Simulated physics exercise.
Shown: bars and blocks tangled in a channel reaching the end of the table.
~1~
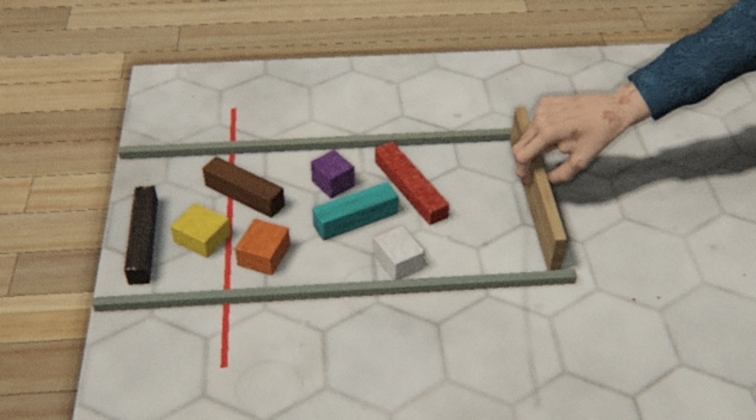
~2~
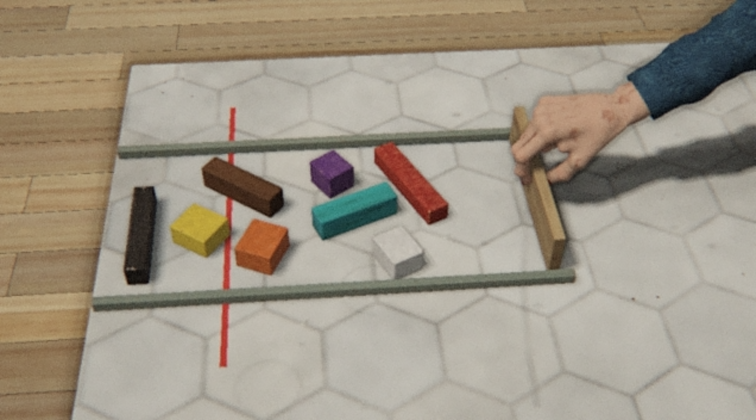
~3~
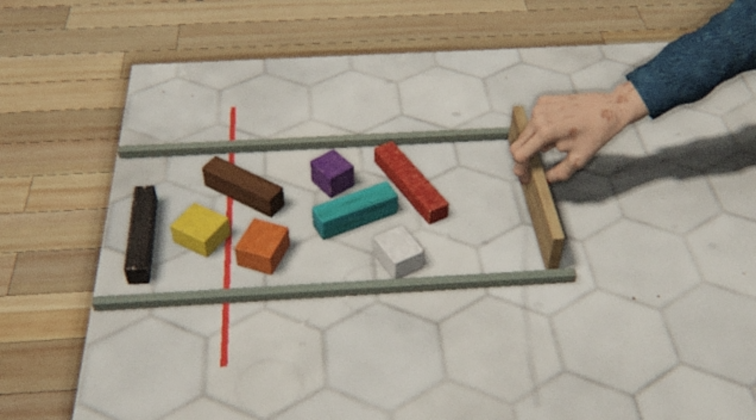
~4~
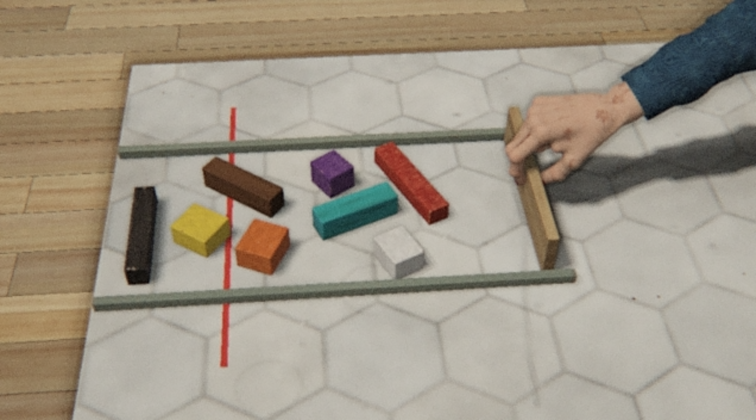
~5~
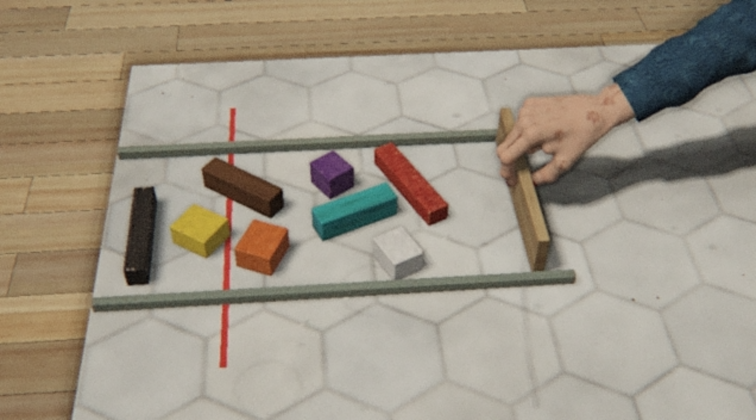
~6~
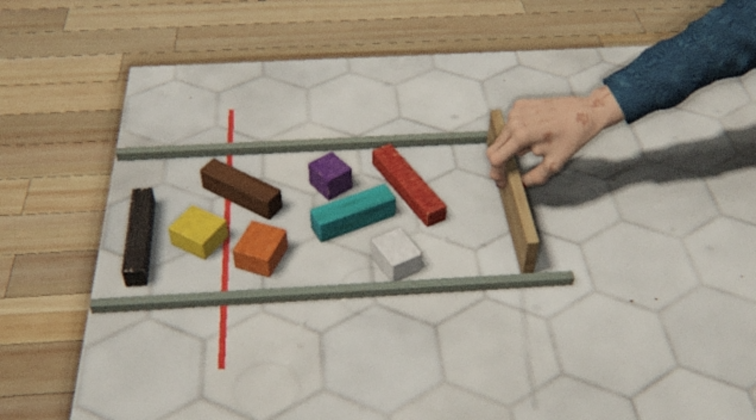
To begin with, a hand grips a wooden board at the right end of a channel holding loose coloured blocks and bars, with a red line crossing its left part. The hand then slides the board a short way left, while the pieces stay practically still and untouched.
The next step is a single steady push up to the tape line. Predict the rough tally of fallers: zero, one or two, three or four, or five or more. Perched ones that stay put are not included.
Lost: Nothing.
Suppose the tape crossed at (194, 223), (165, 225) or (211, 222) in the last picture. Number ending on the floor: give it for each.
Tallies in the order given: 1, 3, 0.
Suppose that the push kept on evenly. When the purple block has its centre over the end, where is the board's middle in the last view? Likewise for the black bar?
The middle is at (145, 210) when it's the purple block, and at (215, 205) when it's the black bar.
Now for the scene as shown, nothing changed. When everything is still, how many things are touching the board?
2 of them.
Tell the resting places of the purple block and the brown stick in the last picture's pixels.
Purple block: (190, 179); brown stick: (162, 184).
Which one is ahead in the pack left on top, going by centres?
That's the black bar.
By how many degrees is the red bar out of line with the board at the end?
Roughly 0 degrees.
Early on, none off yet; black bar at rest near (139, 235); yellow block at rest near (199, 232); brown stick at rest near (241, 189).
A while later, none off yet; black bar at rest near (139, 235); yellow block at rest near (199, 232); brown stick travelled a little near (221, 186).
Finally, the number that fall off is zero.
